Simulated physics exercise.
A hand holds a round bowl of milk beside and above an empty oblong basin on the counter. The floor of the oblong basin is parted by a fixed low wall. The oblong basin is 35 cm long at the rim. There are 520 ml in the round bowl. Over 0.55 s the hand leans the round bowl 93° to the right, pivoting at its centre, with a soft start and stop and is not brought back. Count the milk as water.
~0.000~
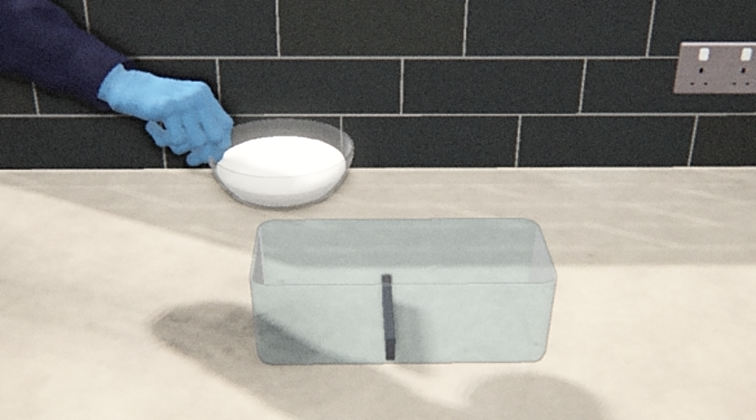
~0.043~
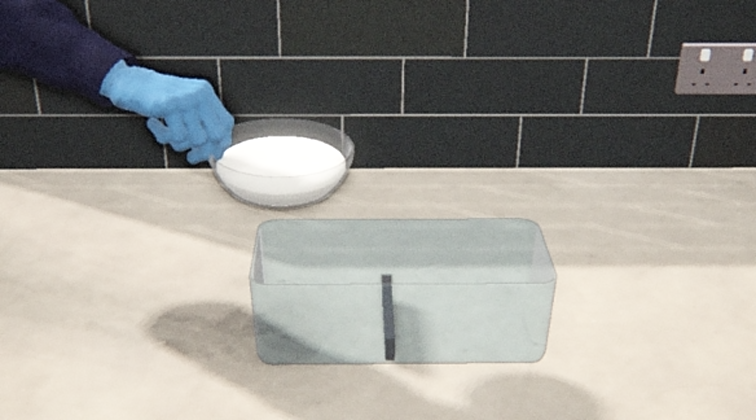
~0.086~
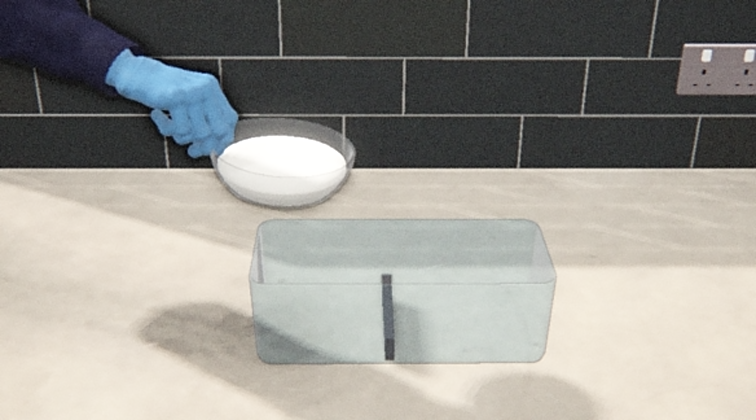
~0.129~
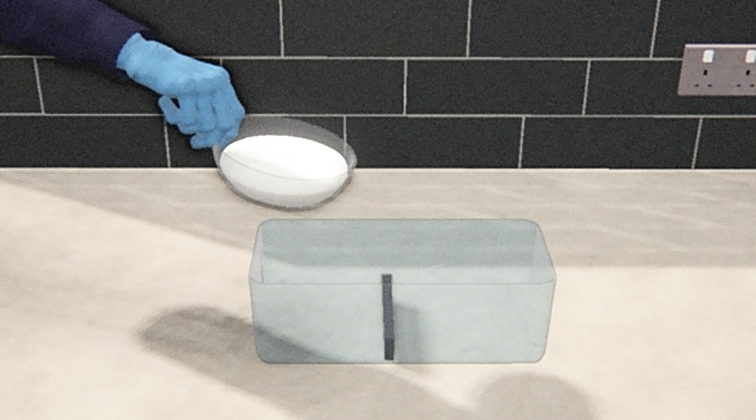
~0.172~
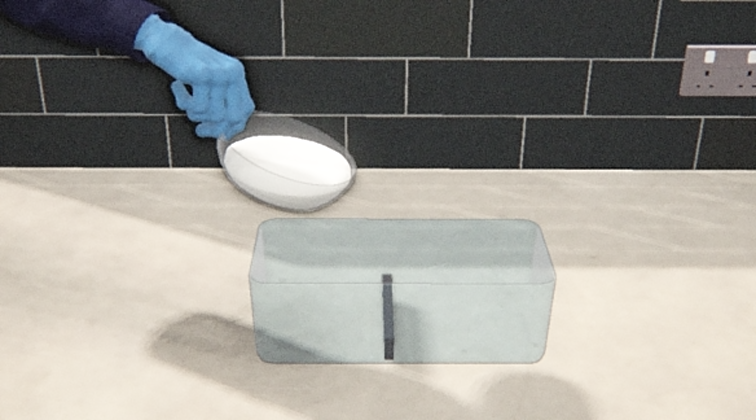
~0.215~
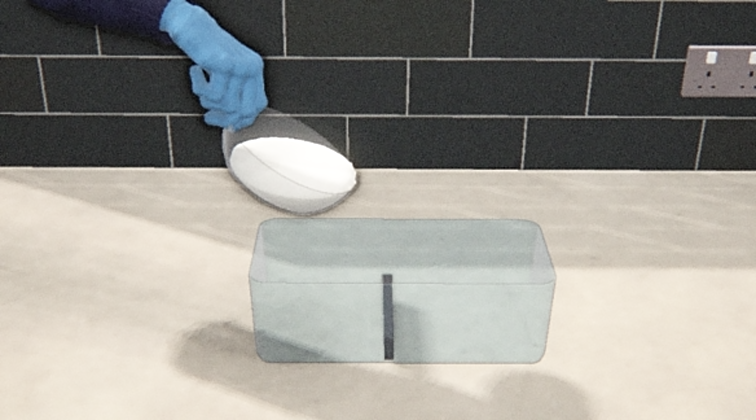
At first, a blue-gloved hand holds a clear round bowl of white liquid level, beside and above an empty oblong basin on the counter. The hand then leans the bowl to the right, slowly and then more steeply, and the liquid shifts toward the right rim while the basin stays still.
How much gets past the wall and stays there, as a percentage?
About 47 per cent.
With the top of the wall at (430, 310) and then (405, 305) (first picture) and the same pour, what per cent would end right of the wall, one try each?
In turn about 25 and 20 per cent.
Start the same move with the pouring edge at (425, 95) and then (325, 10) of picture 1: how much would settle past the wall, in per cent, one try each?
First 80, then 55 per cent.
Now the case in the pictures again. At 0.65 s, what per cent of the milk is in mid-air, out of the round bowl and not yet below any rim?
About 2 per cent.
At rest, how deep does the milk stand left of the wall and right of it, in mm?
Left about 12 mm, right about 8 mm.
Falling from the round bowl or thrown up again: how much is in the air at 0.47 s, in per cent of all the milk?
Near 28 in a hundred.
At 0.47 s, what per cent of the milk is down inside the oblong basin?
Near 64 in a hundred.
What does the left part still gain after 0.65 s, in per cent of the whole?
Some 1 per cent.
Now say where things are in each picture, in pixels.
In the first frame, it leans 0°; its right rim is at (352, 148); the milk meets the walls at (217, 160) and (346, 160); the oblong basin's rim runs from (255, 252) to (547, 251); the wall's top is at (388, 306).
In the second frame, it leans 1°; its right rim is at (353, 150); the milk meets the walls at (217, 159) and (346, 161).
In the third frame, it leans 6°; its right rim is at (354, 154); the milk meets the walls at (218, 156) and (347, 163).
In the fourth frame, it leans 12°; its right rim is at (355, 162); the milk meets the walls at (221, 153) and (349, 165).
In the fifth frame, it leans 21°; its right rim is at (355, 172); the milk meets the walls at (225, 151) and (352, 169).
In the sixth frame, it leans 31°; its right rim is at (354, 183); the milk meets the walls at (230, 152) and (347, 169); 2 per cent is over the edge.
By 0.47 s the tilt is 88° and 8 per cent is still to pour, 33 is left of the wall and 31 right of it.
By 0.65 s the tilt is 93° and 0 per cent is still to pour, 50 is left of the wall and 47 right of it.
By 0.84 s the tilt is 93° and 0 per cent is still to pour, 51 is left of the wall and 47 right of it.
By 1.05 s the tilt is 93° and 0 per cent is still to pour, 51 is left of the wall and 47 right of it.
At rest 51 per cent lies left of the wall, 47 right of it and 2 outside.
